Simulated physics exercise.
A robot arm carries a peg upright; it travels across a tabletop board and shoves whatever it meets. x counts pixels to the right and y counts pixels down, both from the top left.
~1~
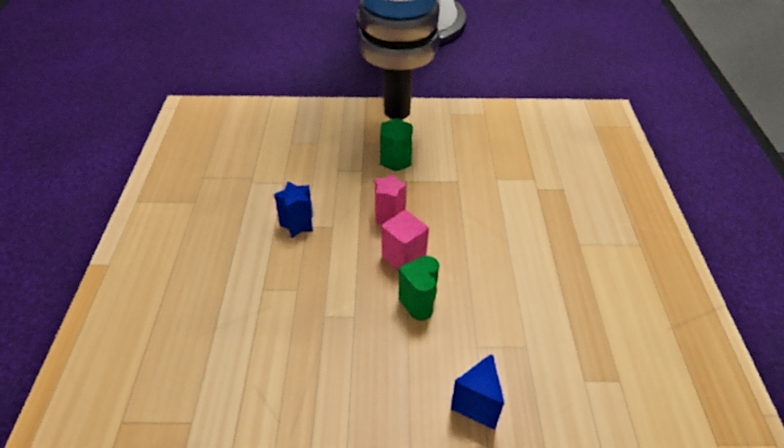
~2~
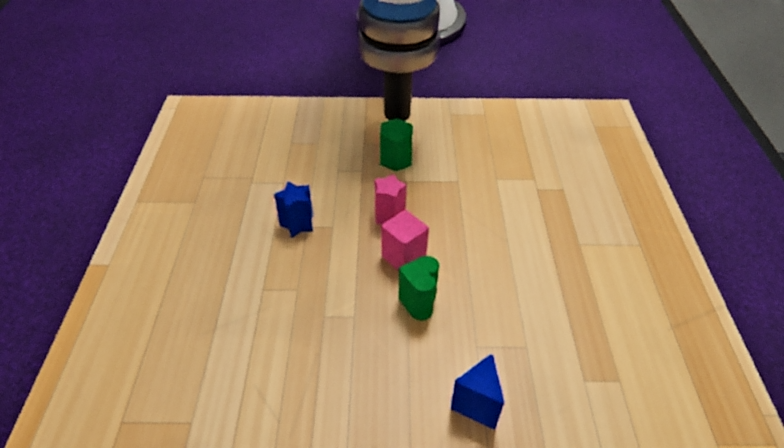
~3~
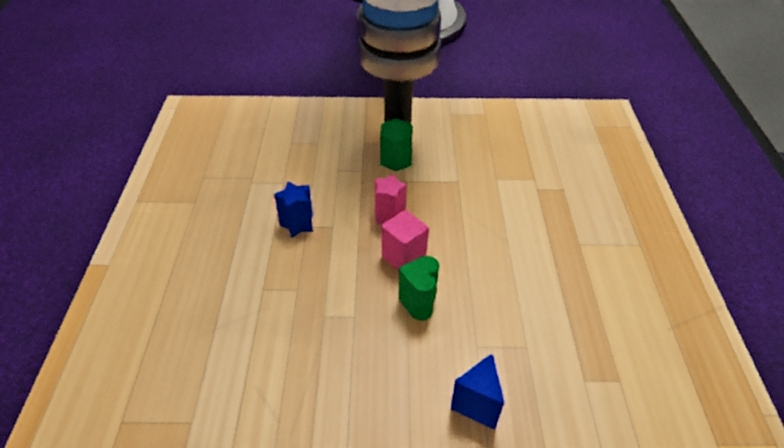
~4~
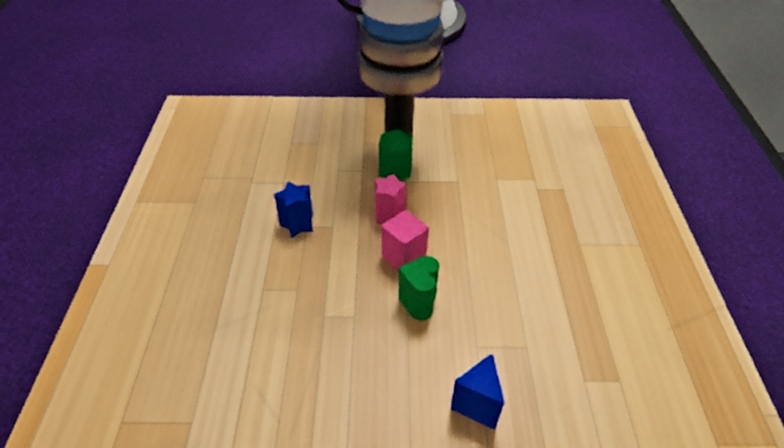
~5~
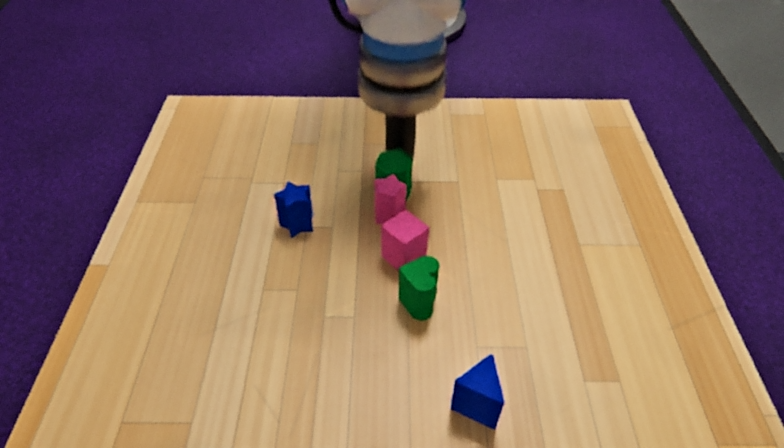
A robotic arm with a dark peg stands at the far edge of a light wooden board on purple cloth, seen from above at an angle by a still camera. Below it sit a green block, a pink star, a pink block and a green heart-shaped block, with a blue star left and a blue triangular block lower right. The peg moves nearer, pushing the upper green block close behind the pink star.
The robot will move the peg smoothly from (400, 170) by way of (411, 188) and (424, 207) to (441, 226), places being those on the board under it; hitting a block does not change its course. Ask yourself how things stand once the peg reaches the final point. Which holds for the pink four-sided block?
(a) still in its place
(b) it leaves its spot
I'll go with a - still in its place.
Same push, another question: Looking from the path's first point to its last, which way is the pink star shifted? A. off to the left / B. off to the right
Choice B: Off to the right.
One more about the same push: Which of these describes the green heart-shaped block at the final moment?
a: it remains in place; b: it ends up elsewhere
Choice a: It remains in place.
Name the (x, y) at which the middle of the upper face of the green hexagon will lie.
The point I'd pick in the picture is (394, 184).
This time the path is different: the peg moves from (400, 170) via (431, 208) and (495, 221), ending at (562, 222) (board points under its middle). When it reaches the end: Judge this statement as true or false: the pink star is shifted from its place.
The claim holds.
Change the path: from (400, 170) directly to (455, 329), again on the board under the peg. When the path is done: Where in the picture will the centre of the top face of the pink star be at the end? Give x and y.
The middle of the upper face of the pink star will lie at about (371, 218) in the picture.
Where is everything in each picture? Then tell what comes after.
In the first picture, peg's lower end at (397, 112); pink star at (389, 185); green hexagon at (397, 129); pink four-sided block at (405, 226); green heart-shaped block at (422, 272).
In the second picture, peg at (397, 115); blocks still.
In the third picture, peg at (398, 122); blocks still.
In the fourth picture, peg at (399, 136); green hexagon at (396, 140).
In the fifth picture, peg at (400, 156); pink star at (389, 185); green hexagon at (394, 161); pink four-sided block at (405, 226); green heart-shaped block at (422, 272).
On the path given first. Halfway along, peg at (417, 183); pink star at (384, 203), turned 35° clockwise; green hexagon at (394, 182), turned 65° clockwise.
At the end, peg at (442, 211); pink star at (383, 205), turned 35° clockwise; green hexagon at (394, 184), turned 75° clockwise; pink four-sided block still; green heart-shaped block still.
